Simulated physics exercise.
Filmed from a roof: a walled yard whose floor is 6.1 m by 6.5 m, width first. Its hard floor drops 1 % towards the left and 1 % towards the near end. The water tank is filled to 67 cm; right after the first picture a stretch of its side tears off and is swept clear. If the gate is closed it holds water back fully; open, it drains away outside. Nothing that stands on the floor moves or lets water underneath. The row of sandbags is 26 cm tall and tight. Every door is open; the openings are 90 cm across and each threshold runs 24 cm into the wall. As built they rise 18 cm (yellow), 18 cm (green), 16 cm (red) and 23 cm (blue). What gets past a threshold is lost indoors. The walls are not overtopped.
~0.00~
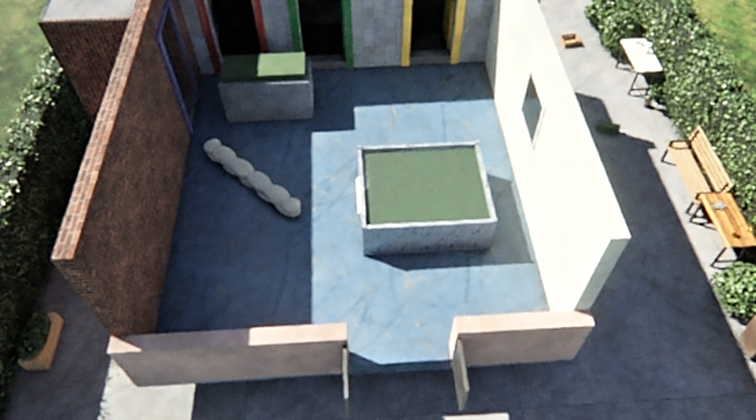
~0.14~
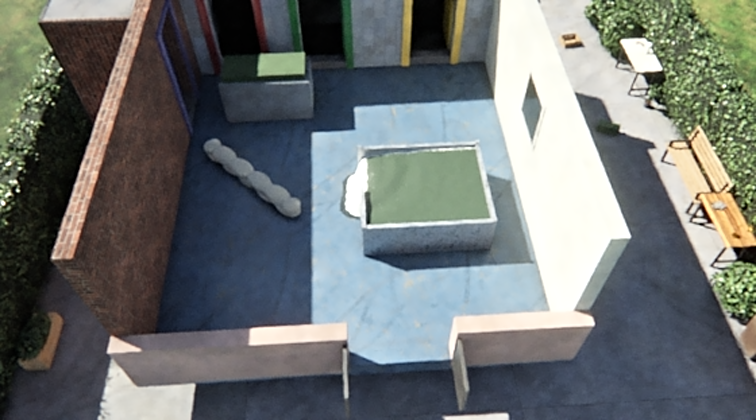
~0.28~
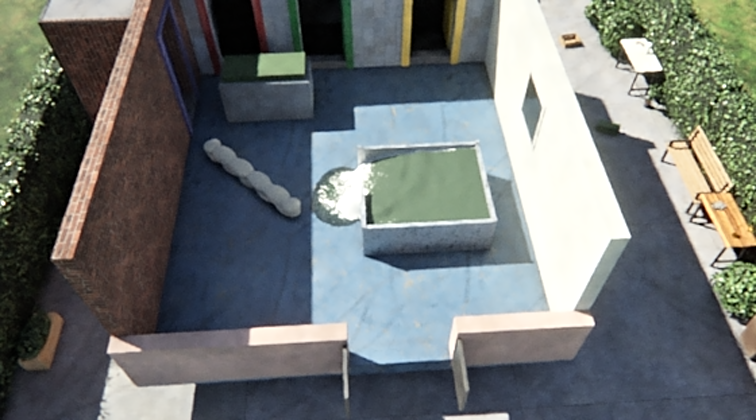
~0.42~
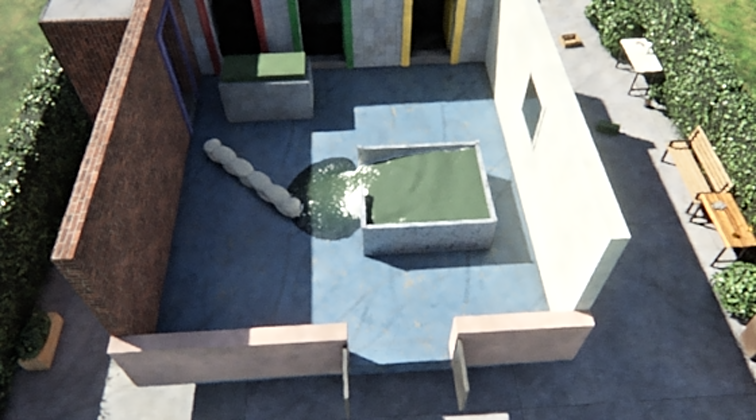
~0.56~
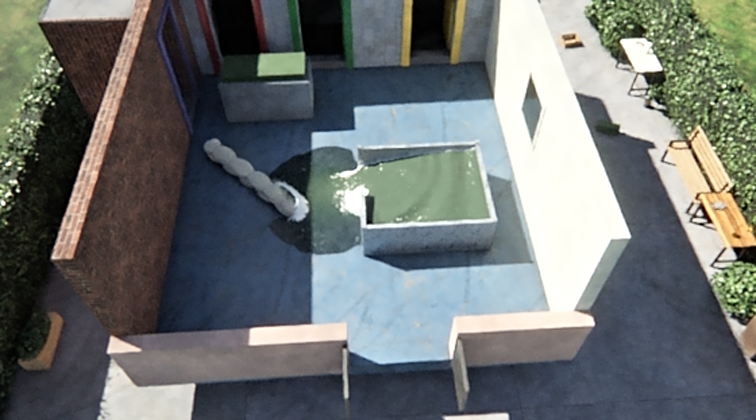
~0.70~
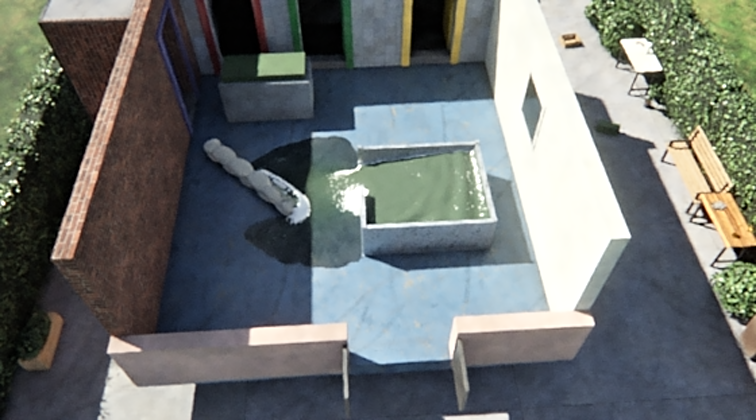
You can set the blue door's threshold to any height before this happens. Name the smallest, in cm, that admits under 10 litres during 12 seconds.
At least 31 cm or so.
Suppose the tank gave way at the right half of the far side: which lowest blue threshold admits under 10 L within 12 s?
Some 12.0 cm.
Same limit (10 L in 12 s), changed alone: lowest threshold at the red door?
Roughly 13.0 cm at red.
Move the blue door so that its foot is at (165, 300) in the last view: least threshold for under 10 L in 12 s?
About 10.5 cm.
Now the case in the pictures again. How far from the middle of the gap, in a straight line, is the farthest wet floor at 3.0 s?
Roughly 4.8 m.
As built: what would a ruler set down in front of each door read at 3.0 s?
In cm: Yellow 0, green 1, red 12, blue 26.
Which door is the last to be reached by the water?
Last comes the yellow one.
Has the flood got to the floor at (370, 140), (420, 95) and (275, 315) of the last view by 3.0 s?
In that order: Dry, not reached, wet.
After 1.4 s water covers 20 % of the floor, deepest (36 cm) near (301, 201); it has not reached the blue door.
After 3.0 s water covers 40 % of the floor, deepest (33 cm) near (193, 129); 26 cm at the blue door, 32 litres in over its 23 cm threshold.
After 12.0 s water covers 95 % of the floor, deepest (10 cm) near (489, 341); 8 cm at the blue door, 42 litres in over its 23 cm threshold.
At the blue door as built, the water arrived by 1.5 s and peaked near 29 cm at 2.0 s.
Run again over the same 12 s with other heights there, 22 litres in over 27 cm, 0 litres over 37 cm. The limit of 10 litres is kept from about 31 cm up.
